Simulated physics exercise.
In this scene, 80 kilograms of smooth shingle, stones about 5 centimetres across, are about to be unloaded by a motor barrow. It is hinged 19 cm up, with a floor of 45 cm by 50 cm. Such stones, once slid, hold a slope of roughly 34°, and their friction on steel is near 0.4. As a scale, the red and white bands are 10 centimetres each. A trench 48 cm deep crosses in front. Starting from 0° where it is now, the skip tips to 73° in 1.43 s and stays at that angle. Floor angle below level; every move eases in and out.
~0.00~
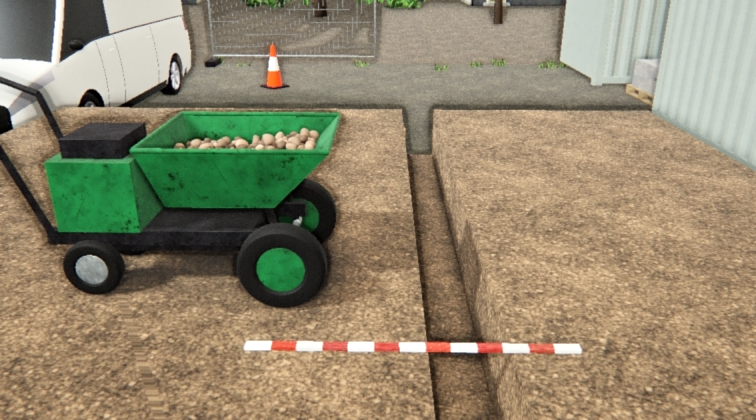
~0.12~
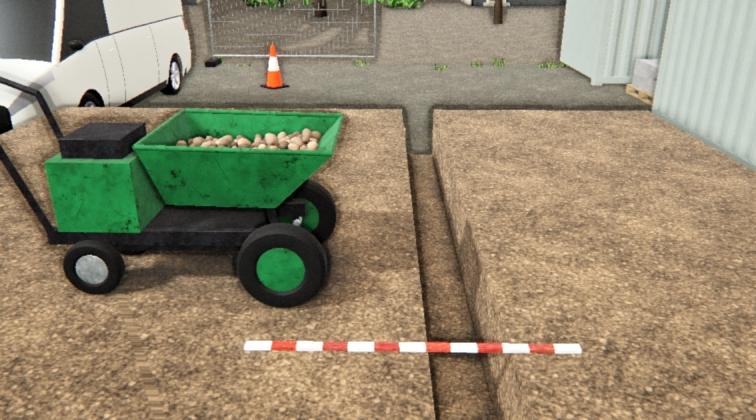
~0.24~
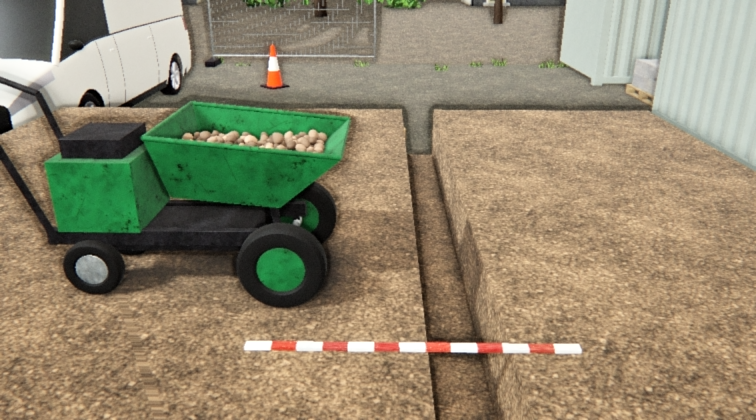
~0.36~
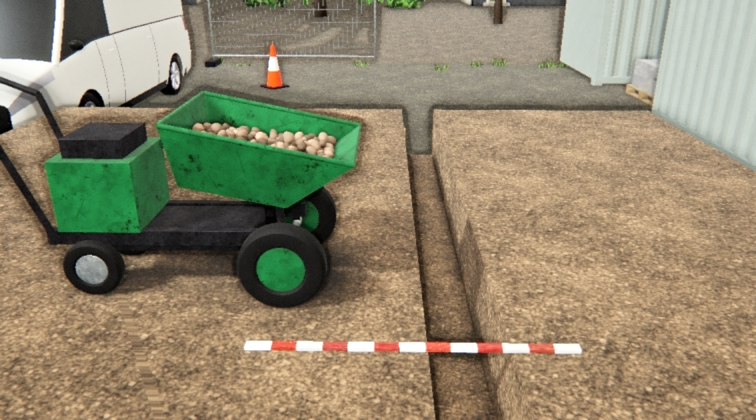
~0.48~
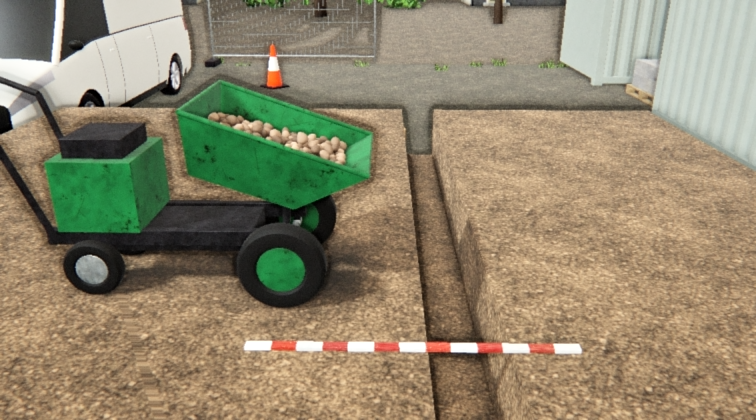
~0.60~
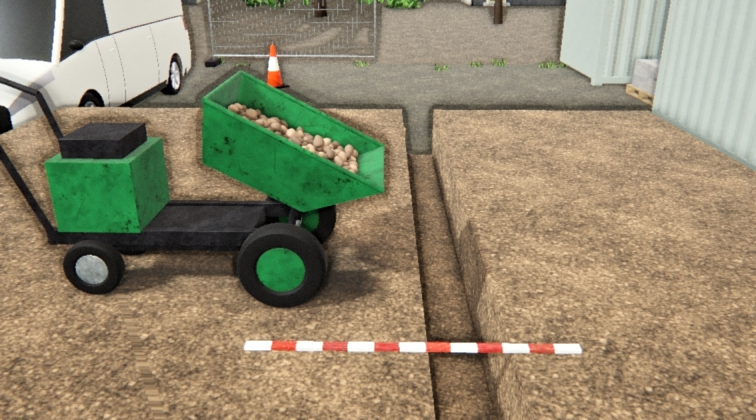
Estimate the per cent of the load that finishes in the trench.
Roughly 100 percent.
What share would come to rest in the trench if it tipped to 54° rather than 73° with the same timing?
With that change, near 85 per cent.
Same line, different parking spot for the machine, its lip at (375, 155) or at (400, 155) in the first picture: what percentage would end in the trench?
60 % and 30 %.
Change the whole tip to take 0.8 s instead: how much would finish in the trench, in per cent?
Estimate: About 100 %.
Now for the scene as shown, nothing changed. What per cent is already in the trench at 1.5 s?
By that moment, roughly 70 per cent of the load.
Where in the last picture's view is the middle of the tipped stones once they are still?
In the last view, about (454, 351).
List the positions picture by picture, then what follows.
In the first picture, the skip is at 0°, its lip at (329, 152); the top of the load is at (265, 142).
The second picture shows lip at (332, 154), floor tilted 1°, highest stones at (268, 141); the stones move at 0.2 m/s on average.
In the third picture, the skip is at 5°, its lip at (341, 158); the top of the load is at (229, 138); the stones move at 0.3 m/s on average.
In the fourth picture, the skip is at 12°, its lip at (354, 166); the top of the load is at (217, 132); the stones move at 0.4 m/s on average.
The fifth picture shows lip at (369, 177), floor tilted 19°, highest stones at (227, 122); the stones move at 0.5 m/s on average.
In the sixth picture, the skip is at 28°, its lip at (384, 191); the top of the load is at (244, 114); the stones move at 0.6 m/s on average.
After 1.1 s the floor is at 61°; 99 % in the skip, 1 % in the trench; the foremost stones are at (422, 234).
After 1.5 s the floor is at 73°; 27 % in the skip, 1 % short of the trench, 71 % in the trench; the foremost stones are at (482, 340).
After 1.9 s the floor is at 73°; 2 % in the skip, 98 % in the trench; the foremost stones are at (480, 345).
After 3.8 s the floor is at 73°; 0 % in the skip, 100 % in the trench; the foremost stones are at (482, 353).
